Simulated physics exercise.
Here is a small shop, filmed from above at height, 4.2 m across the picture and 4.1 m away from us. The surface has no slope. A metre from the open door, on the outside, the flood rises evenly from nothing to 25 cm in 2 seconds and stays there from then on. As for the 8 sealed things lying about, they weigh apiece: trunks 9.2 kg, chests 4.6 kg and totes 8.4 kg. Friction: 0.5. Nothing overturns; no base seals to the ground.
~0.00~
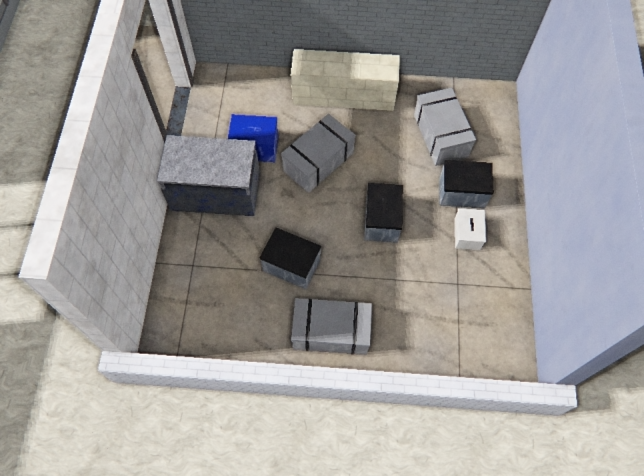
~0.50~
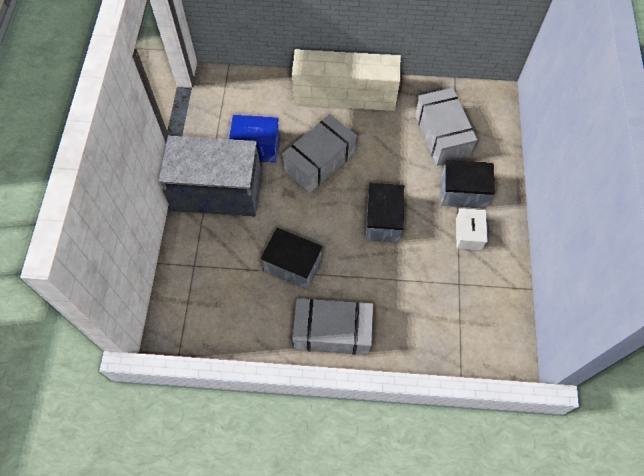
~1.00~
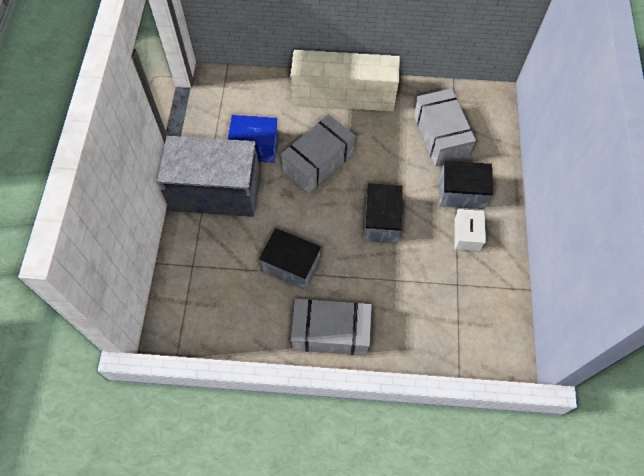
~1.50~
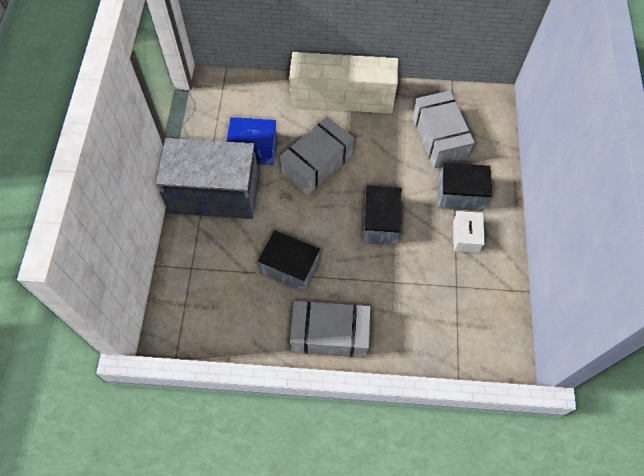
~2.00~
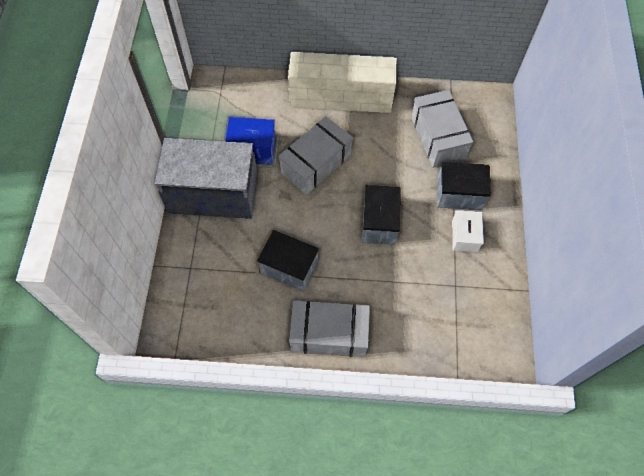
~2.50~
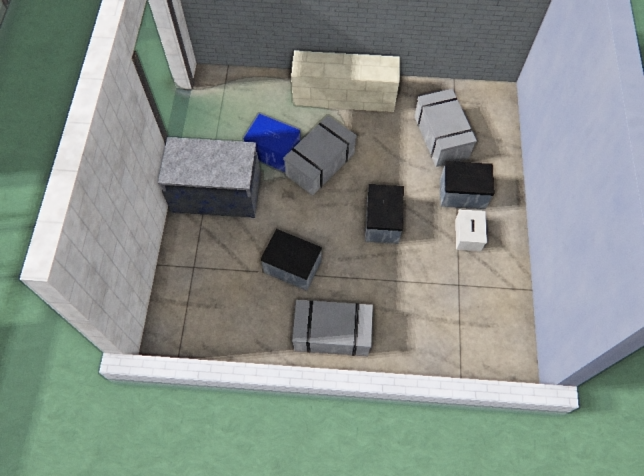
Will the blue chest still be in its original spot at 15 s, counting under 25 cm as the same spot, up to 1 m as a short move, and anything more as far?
No, far off.
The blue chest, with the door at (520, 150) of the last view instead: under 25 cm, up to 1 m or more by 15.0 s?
With that change, the blue chest edges a short distance.
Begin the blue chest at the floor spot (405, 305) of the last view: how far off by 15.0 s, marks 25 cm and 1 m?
What happens is it gets pushed a long way.
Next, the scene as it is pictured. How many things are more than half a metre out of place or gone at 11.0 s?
I make it 8.
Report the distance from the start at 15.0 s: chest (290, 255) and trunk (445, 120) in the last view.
The first is 140 cm from its start, the second 50 cm.
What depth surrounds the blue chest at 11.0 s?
Near 17 cm deep.
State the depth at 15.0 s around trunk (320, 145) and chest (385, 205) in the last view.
Depth approx. 15 cm / 19 cm.
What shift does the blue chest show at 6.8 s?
It has shifted about 250 cm.
After 3.5 s the blue chest is near (354, 118), 1.2 m from its start, afloat; 1 afloat.
After 6.8 s the blue chest is near (479, 124), 2.7 m from its start, afloat; 6 afloat.
After 11.0 s the blue chest is near (508, 206), 3.0 m from its start, afloat; 8 afloat.
After 15.0 s the blue chest is near (217, 299), 2.2 m from its start, afloat; 8 afloat.
